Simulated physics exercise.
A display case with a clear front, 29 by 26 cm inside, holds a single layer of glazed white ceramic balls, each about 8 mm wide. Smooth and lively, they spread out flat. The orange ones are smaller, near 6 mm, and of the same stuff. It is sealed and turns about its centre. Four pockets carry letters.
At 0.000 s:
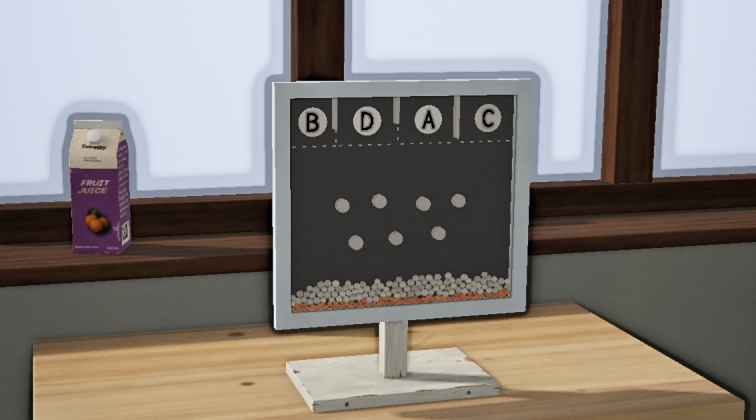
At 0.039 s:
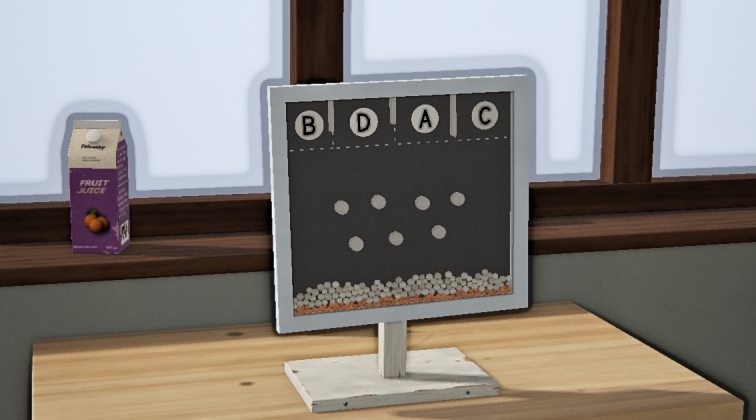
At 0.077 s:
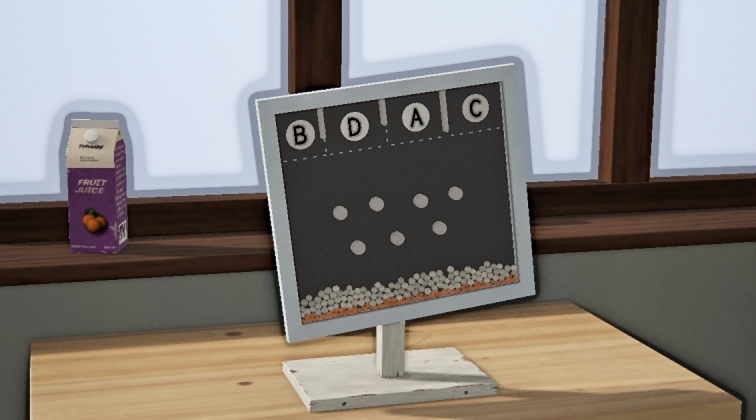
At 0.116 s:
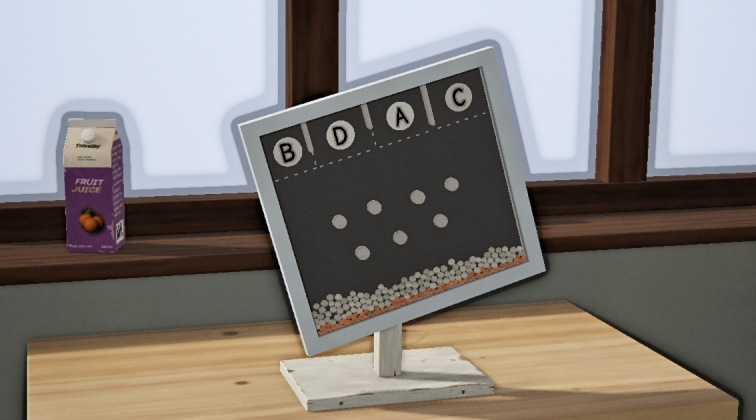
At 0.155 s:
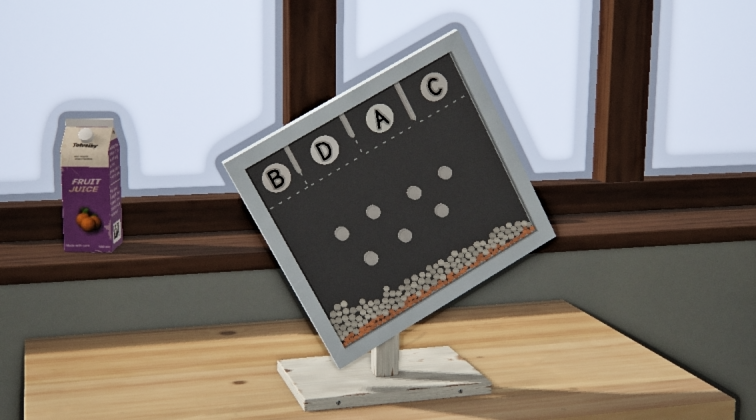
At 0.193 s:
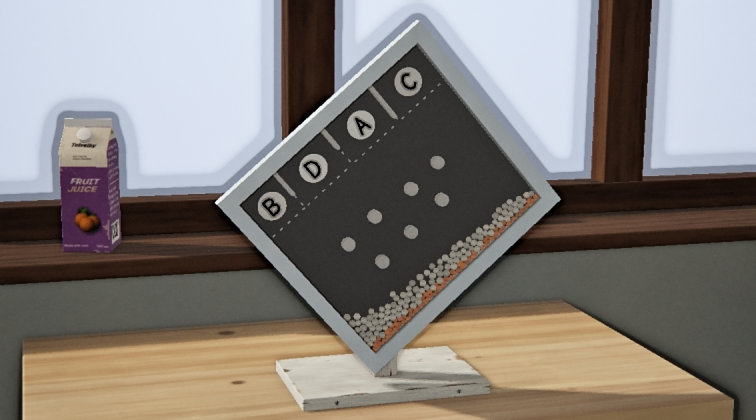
A square, pale-framed display case with a clear front stands on a white post and base on a wooden table, seen from the front before bright, dark-framed windows. Inside its dark interior, white balls lie over smaller orange ones beneath seven pale pegs and slots lettered B, D, A, C, with a purple juice carton on the sill at left. The case turns anticlockwise, slowly then further, and the balls shift into a sloping layer along its lower edge while the view stays almost still.
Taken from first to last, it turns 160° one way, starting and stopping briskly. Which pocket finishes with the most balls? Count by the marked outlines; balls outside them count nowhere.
D.
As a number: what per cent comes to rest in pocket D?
Some 40 per cent.
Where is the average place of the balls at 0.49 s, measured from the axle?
Some 10 cm right and 1 cm below.
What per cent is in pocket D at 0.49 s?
Roughly 0 per cent.
After 0.34 s, it stands 90° anticlockwise; the balls' middle is 11 cm right of and 4 cm below the centre; nothing in the marked areas.
After 0.49 s, it stands 139° anticlockwise; the balls' middle is 10 cm right of and 1 cm below the centre; B 5 %.
After 0.62 s, it stands 160° anticlockwise; the balls' middle is 8 cm right of and 4 cm below the centre; B 20 %, D 5 %.
All still by 1.9 s, it stands 160° anticlockwise; A 5 %, B 25 %, C 0 %, D 40 %, elsewhere 25 %.
